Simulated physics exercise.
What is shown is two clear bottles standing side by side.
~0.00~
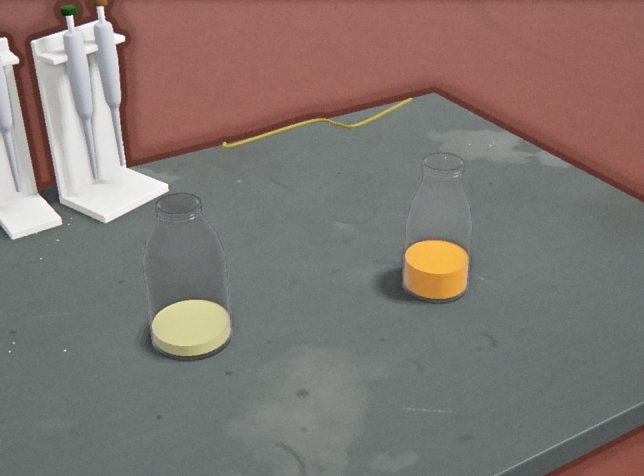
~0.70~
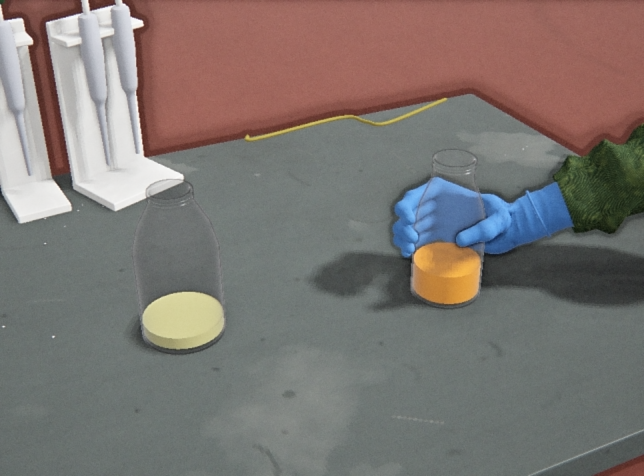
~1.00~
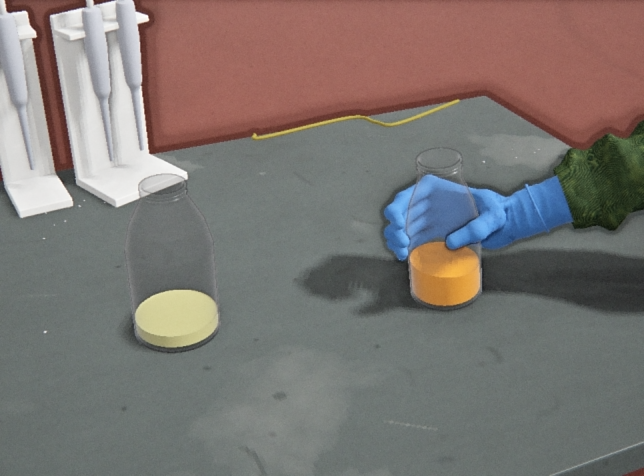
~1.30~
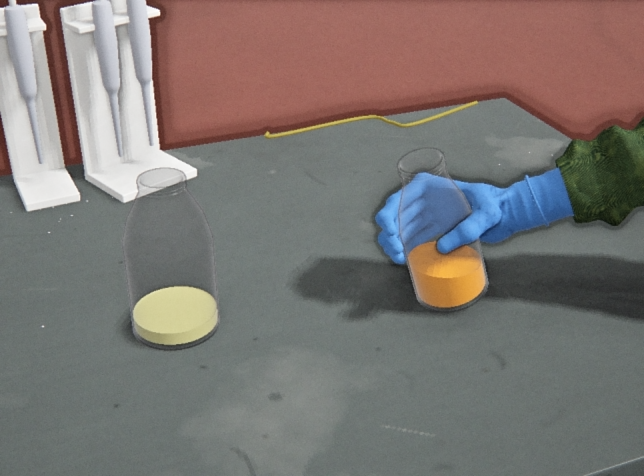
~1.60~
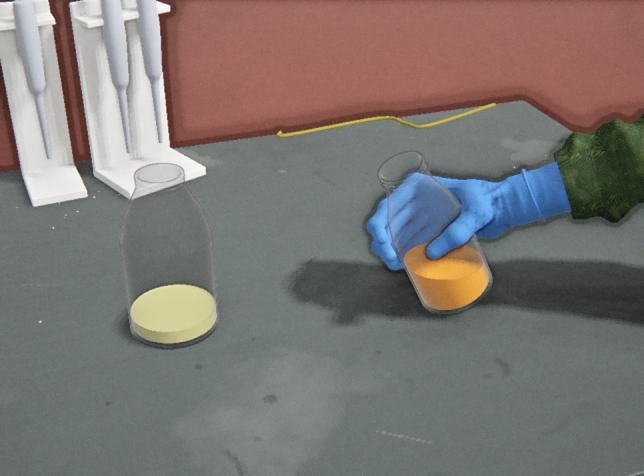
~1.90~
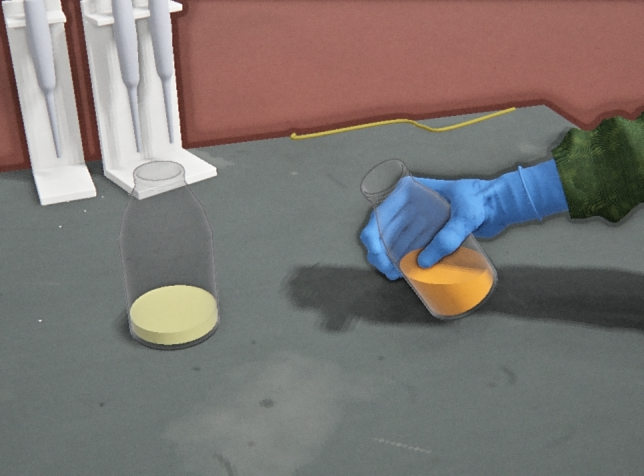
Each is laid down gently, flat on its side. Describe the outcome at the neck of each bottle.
Left bottle: The contents stay inside. Right bottle: The contents come out.
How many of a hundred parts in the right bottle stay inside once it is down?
Retained: Near 65 per cent.
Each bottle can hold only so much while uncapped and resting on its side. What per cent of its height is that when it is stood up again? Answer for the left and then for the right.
About 18 and 14 per cent.
After 2.6 s, the right bottle is nearly down; right bottle, nothing comes out.
After 3.6 s, the right bottle lies flat; right bottle, it is running out of the neck.
After 6.5 s, both lie flat; right bottle, it is running out of the neck; left bottle, nothing comes out.
